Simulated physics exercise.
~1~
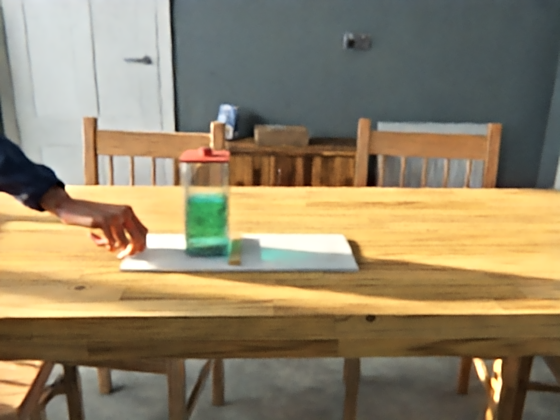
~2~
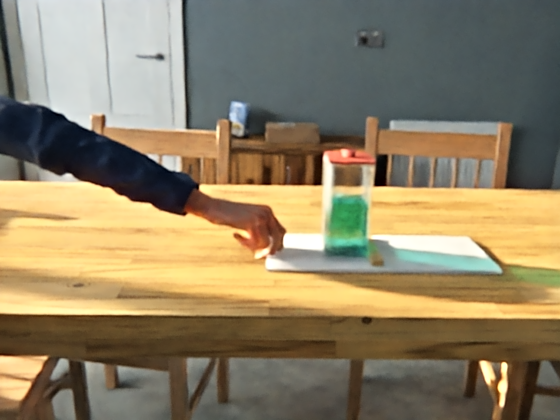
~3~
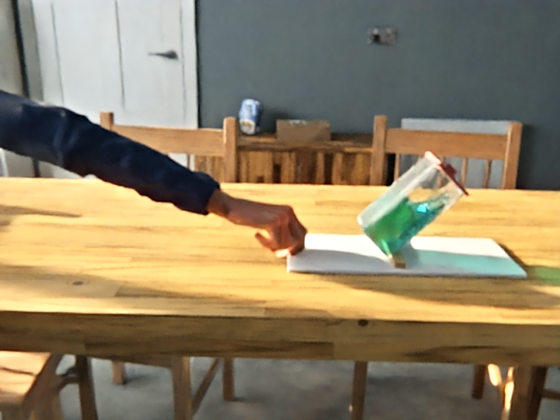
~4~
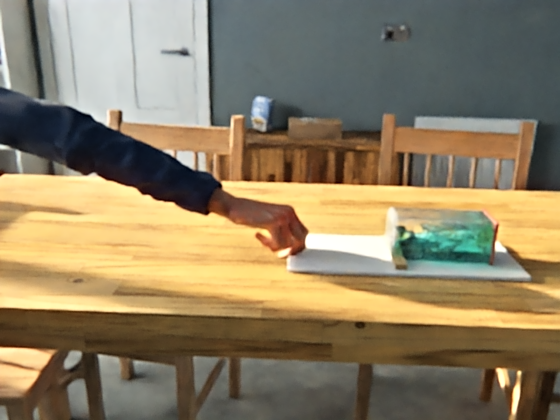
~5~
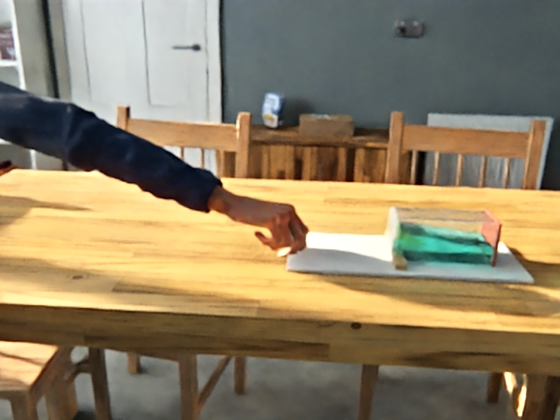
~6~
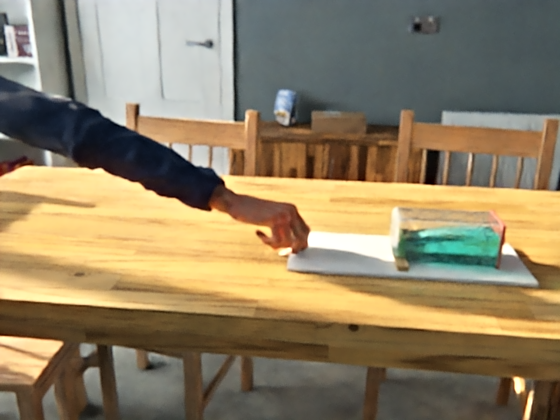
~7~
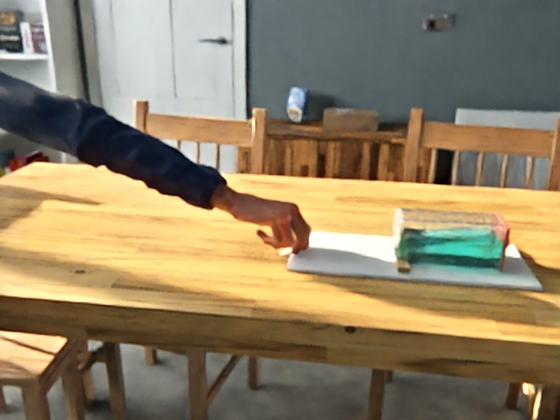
A clear canister with a red cap, partly filled with green liquid, stands on a white board on a wooden table, seen from the front across the tabletop. Wooden chairs, a low cabinet, a grey wall and a pale door are behind it. A hand in a dark blue sleeve, reaching in from the left, stays at the board's left end as the board slides right with the canister upright. As the board stops, the canister tips right over a small low strip at its base, its liquid sloshing. It falls onto its side and stays lying on the board, cap to the right, while the view drifts slightly.
